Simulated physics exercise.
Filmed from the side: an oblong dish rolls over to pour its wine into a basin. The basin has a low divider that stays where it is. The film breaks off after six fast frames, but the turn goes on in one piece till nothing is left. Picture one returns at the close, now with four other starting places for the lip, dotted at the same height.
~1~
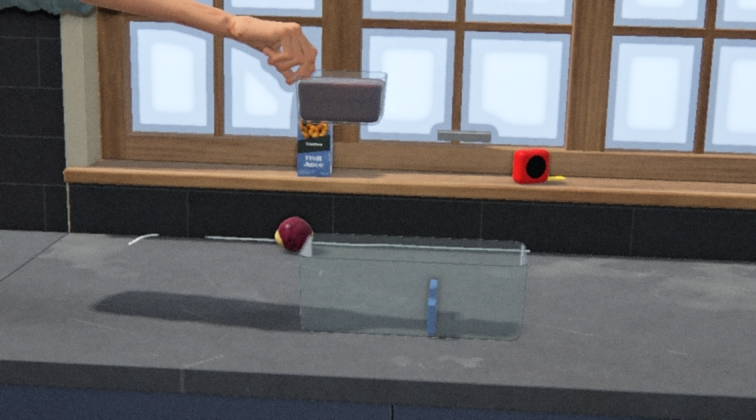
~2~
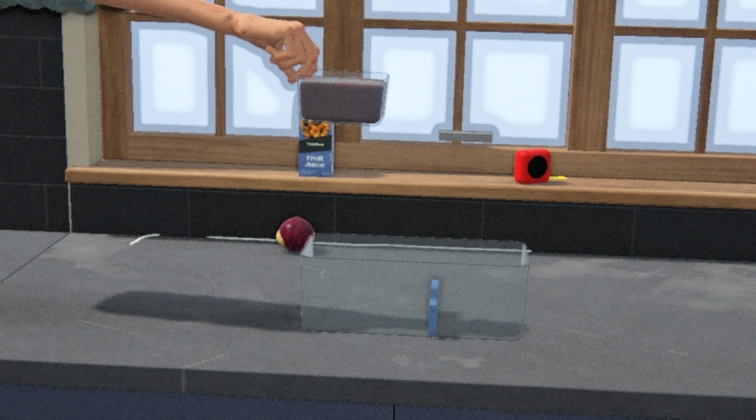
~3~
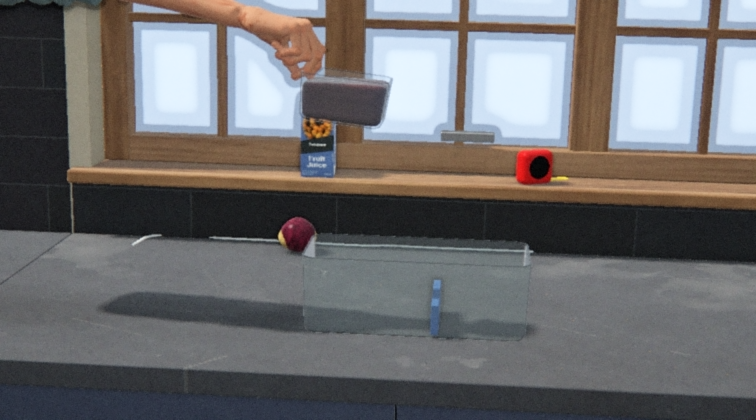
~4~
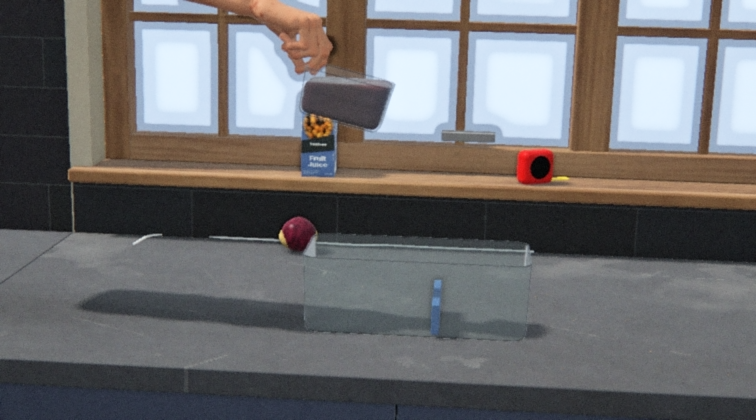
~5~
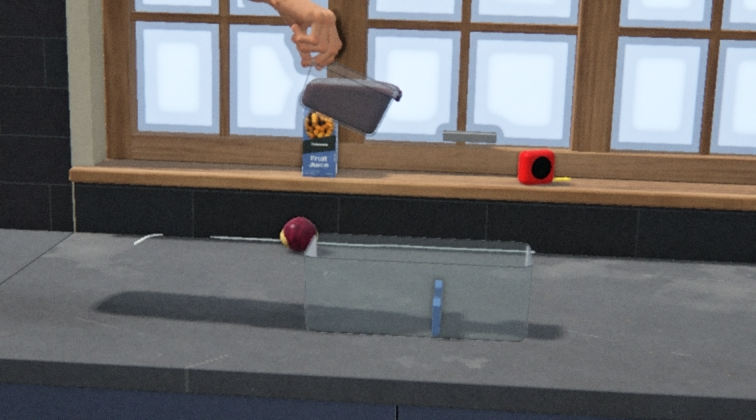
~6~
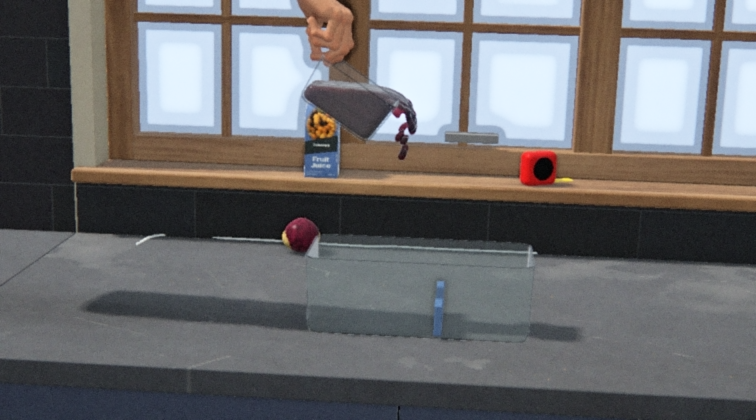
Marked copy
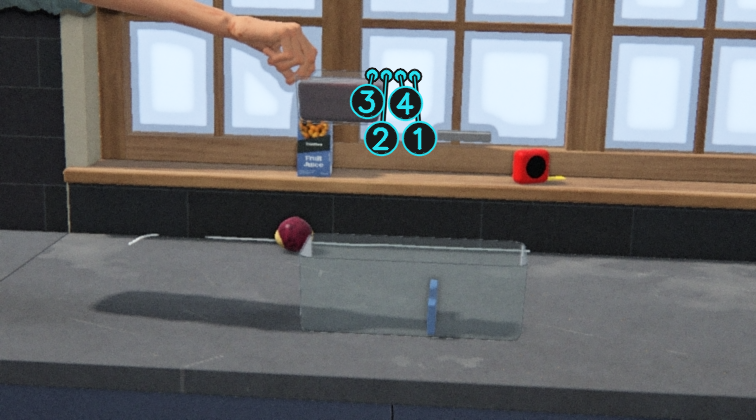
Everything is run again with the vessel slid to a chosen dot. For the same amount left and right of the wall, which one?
3.
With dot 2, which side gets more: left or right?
The right side.
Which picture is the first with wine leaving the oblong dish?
Picture 5.
In cyan, 1 at (414, 76); 2 at (386, 75); 3 at (372, 75); 4 at (400, 75).
For dot 1, about 17 % ends left of the wall and 81 % right of it.
For dot 2, about 31 % ends left of the wall and 68 % right of it.
For dot 3, about 49 % ends left of the wall and 49 % right of it.
For dot 4, about 25 % ends left of the wall and 73 % right of it; 3 % is lost outside.
